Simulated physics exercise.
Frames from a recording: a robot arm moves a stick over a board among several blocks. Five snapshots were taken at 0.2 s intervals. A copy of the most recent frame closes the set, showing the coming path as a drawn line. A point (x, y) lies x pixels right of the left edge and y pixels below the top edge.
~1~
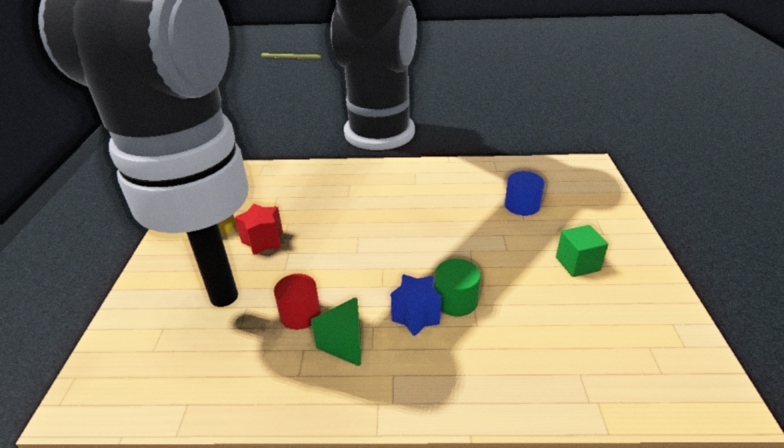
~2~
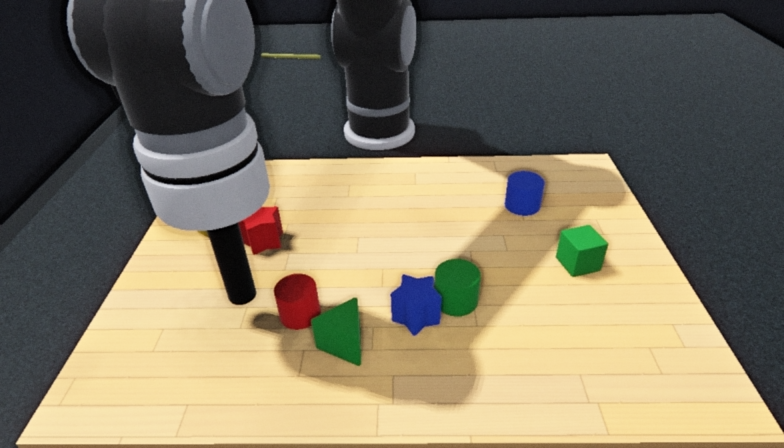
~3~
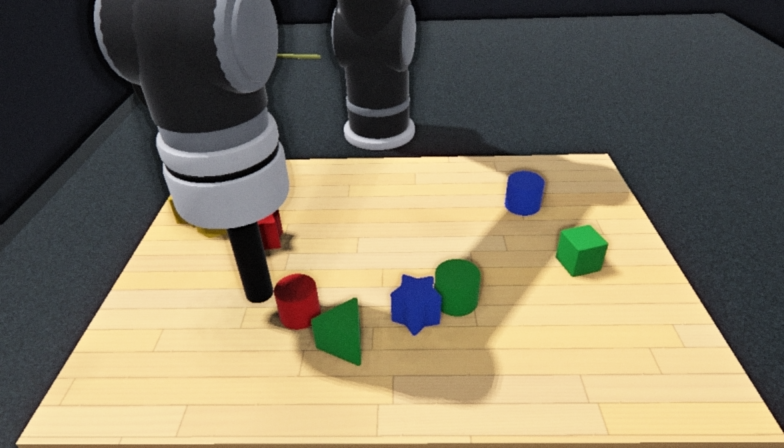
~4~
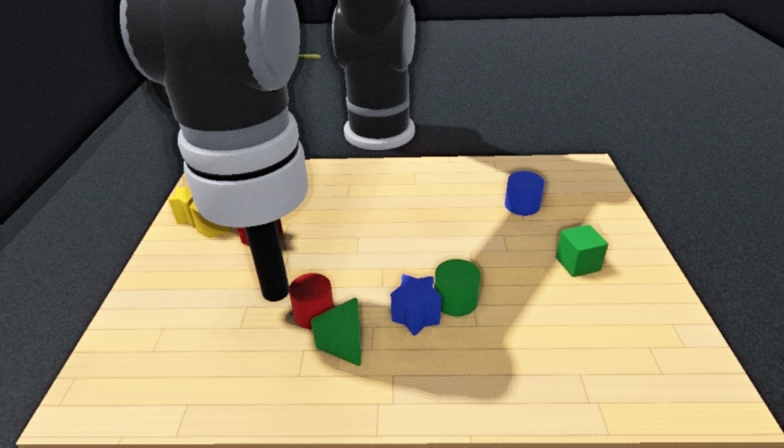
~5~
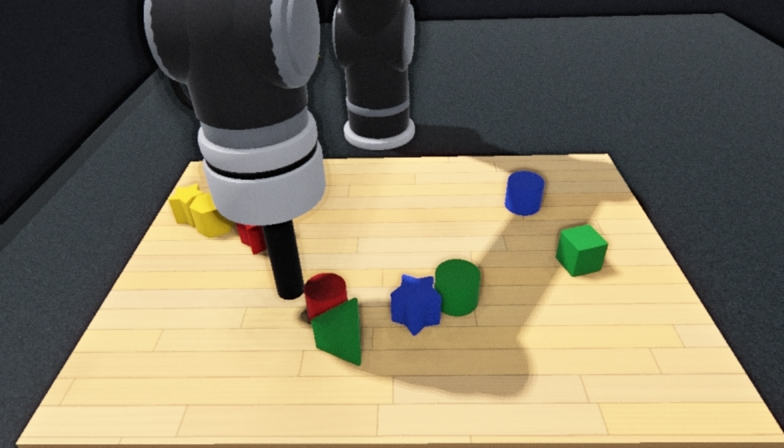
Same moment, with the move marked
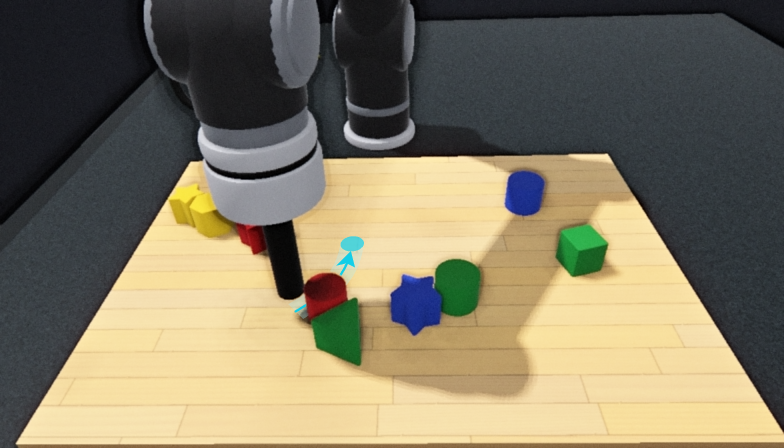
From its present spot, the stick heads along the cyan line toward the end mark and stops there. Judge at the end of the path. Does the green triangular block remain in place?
Yes, that is what happens.
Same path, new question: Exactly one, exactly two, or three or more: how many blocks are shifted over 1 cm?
It should be one.
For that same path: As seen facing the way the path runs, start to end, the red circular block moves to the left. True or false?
Verdict: False.
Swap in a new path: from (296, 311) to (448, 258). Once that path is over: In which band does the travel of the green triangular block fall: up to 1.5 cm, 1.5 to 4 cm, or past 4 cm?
Offset: Below 1.5 cm.
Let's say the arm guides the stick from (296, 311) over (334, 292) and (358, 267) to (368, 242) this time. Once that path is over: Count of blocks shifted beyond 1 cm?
The number of blocks that move over 1 cm is one.
Drawn move, from (296, 311) through (326, 290) and (345, 267) to (352, 244).
What follows on the original path. One third of the way, stick at (323, 270); red circular block at (343, 281).
Two thirds of the way, stick at (343, 247); red circular block at (343, 281).
At the end, stick at (350, 224); red circular block at (343, 281); green triangular block still.
